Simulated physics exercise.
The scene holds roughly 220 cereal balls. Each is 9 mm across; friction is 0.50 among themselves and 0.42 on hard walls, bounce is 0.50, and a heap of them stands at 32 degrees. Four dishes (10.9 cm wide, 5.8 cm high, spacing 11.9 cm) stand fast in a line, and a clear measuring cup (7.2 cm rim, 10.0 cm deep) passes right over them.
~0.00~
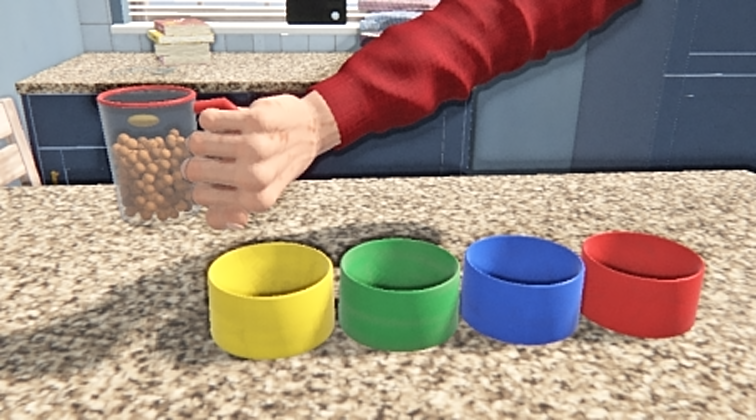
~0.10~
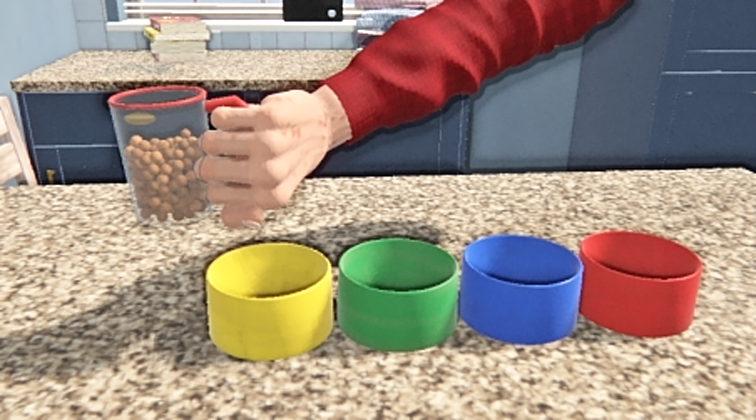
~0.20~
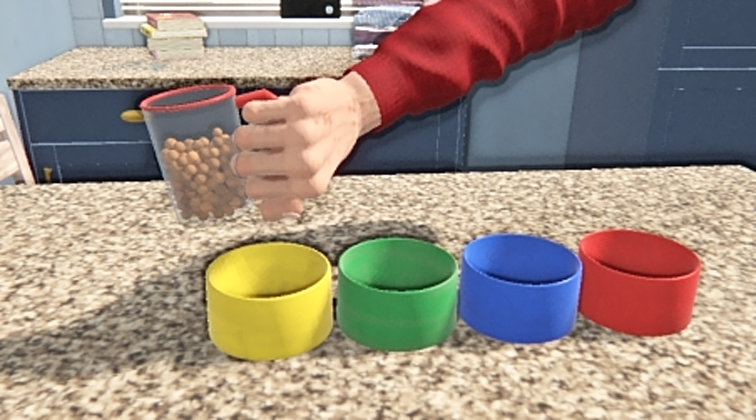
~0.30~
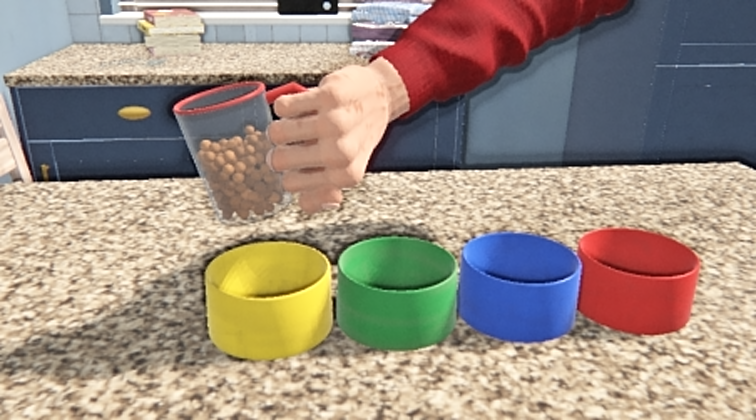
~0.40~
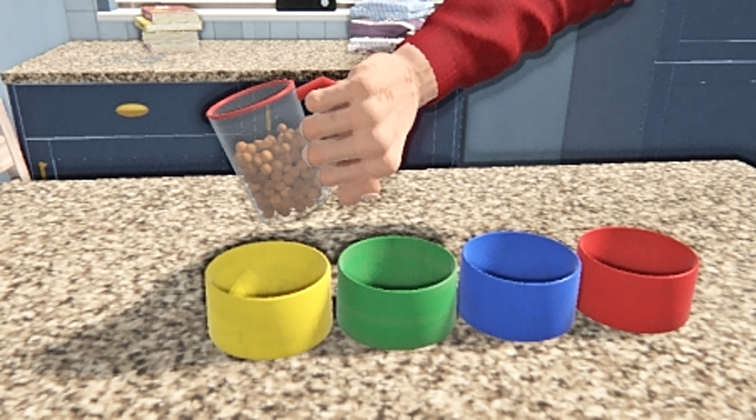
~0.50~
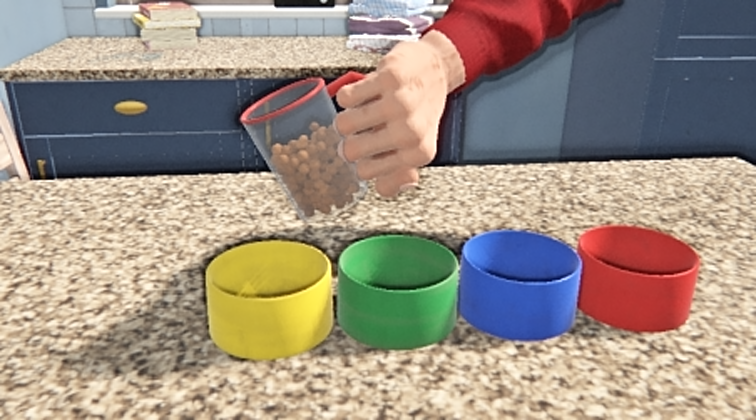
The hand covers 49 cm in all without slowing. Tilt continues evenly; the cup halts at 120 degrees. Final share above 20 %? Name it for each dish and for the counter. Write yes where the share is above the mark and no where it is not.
Red: Yes, blue: No, green: No, yellow: No, counter: No.
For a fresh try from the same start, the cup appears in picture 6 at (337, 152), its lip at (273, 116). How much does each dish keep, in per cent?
Per cent kept: Red 100; blue 0; green 0; yellow 0.
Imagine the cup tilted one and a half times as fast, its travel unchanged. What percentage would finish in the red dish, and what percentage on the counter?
Shares - red: 70, counter: 10.
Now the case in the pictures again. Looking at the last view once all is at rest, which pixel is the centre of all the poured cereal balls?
(618, 284) or so.
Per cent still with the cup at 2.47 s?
Roughly 15 %.
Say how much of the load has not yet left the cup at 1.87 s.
Somewhere close to 100 percent.
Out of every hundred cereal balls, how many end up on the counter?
I'd put it near 0 per cent.
Then, at 1.32 s, tilt 69 degrees; cup holds 100 %.
After 1.87 s, tilt 99 degrees; cup holds 100 %.
After 2.47 s, tilt 120 degrees; cup holds 15 %, red 80 %.
At rest (3.3 s), red 100 %, blue 0 %, green 0 %, yellow 0 %, counter 0 %.
